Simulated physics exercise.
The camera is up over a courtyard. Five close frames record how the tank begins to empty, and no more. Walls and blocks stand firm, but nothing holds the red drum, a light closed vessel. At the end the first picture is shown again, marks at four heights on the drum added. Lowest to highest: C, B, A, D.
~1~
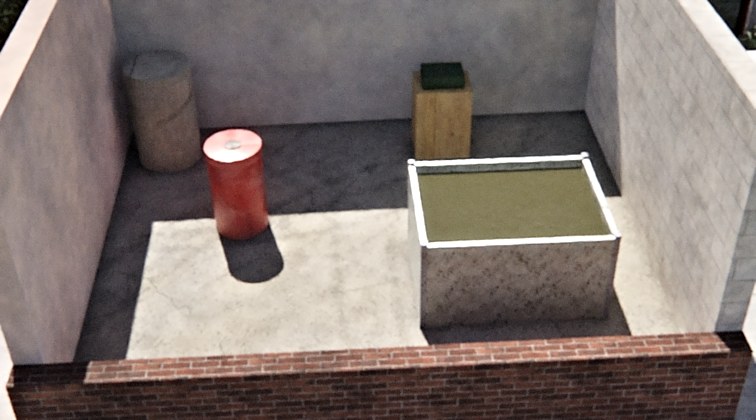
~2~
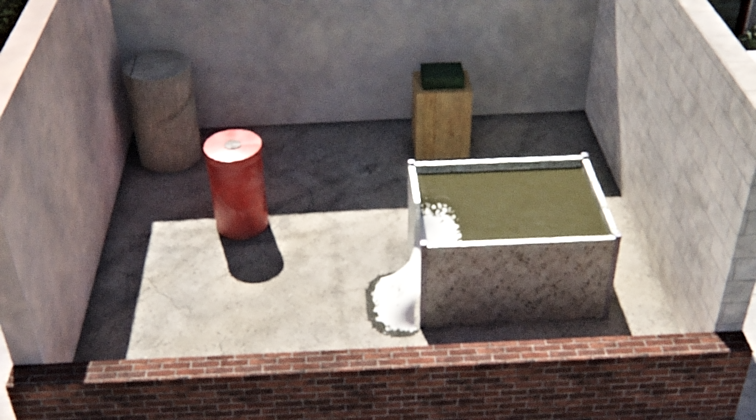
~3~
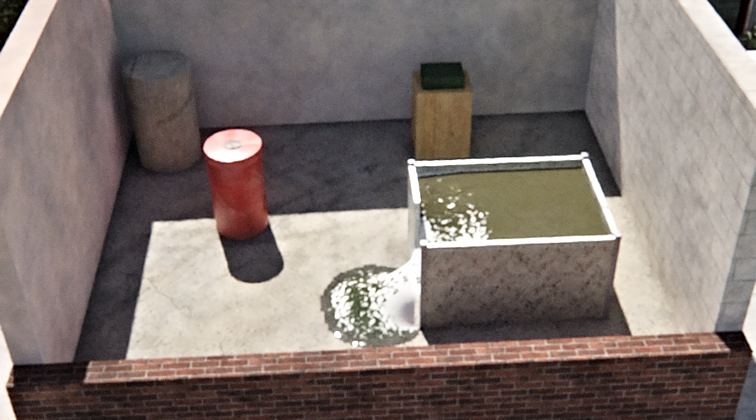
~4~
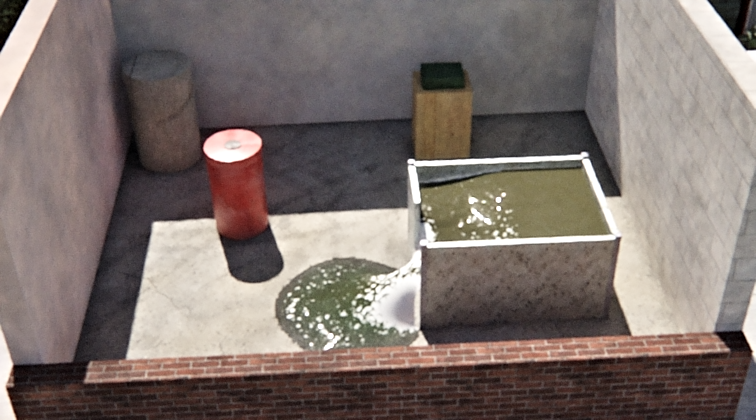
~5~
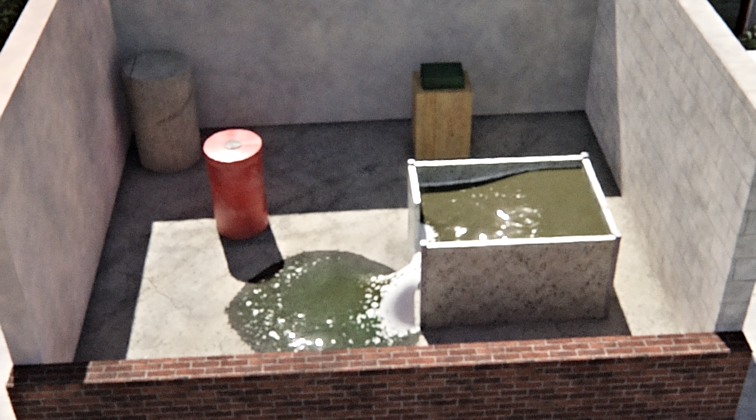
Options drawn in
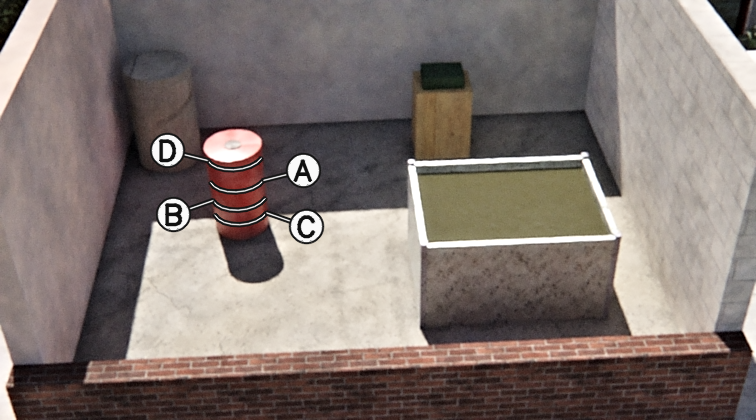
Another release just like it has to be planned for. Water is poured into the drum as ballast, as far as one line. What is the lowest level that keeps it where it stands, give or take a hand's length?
I would pick mark C.
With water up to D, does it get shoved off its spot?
No, that is safe.
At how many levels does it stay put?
All four.
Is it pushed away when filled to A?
No.
On the marked copy, A at (236, 192); B at (238, 210); C at (239, 224); D at (233, 169); from the bottom up C, B, A, D.
With A, it does not move.
With B, it does not move.
With C, it shifts by a finger or two and stays.
With D, it does not move.
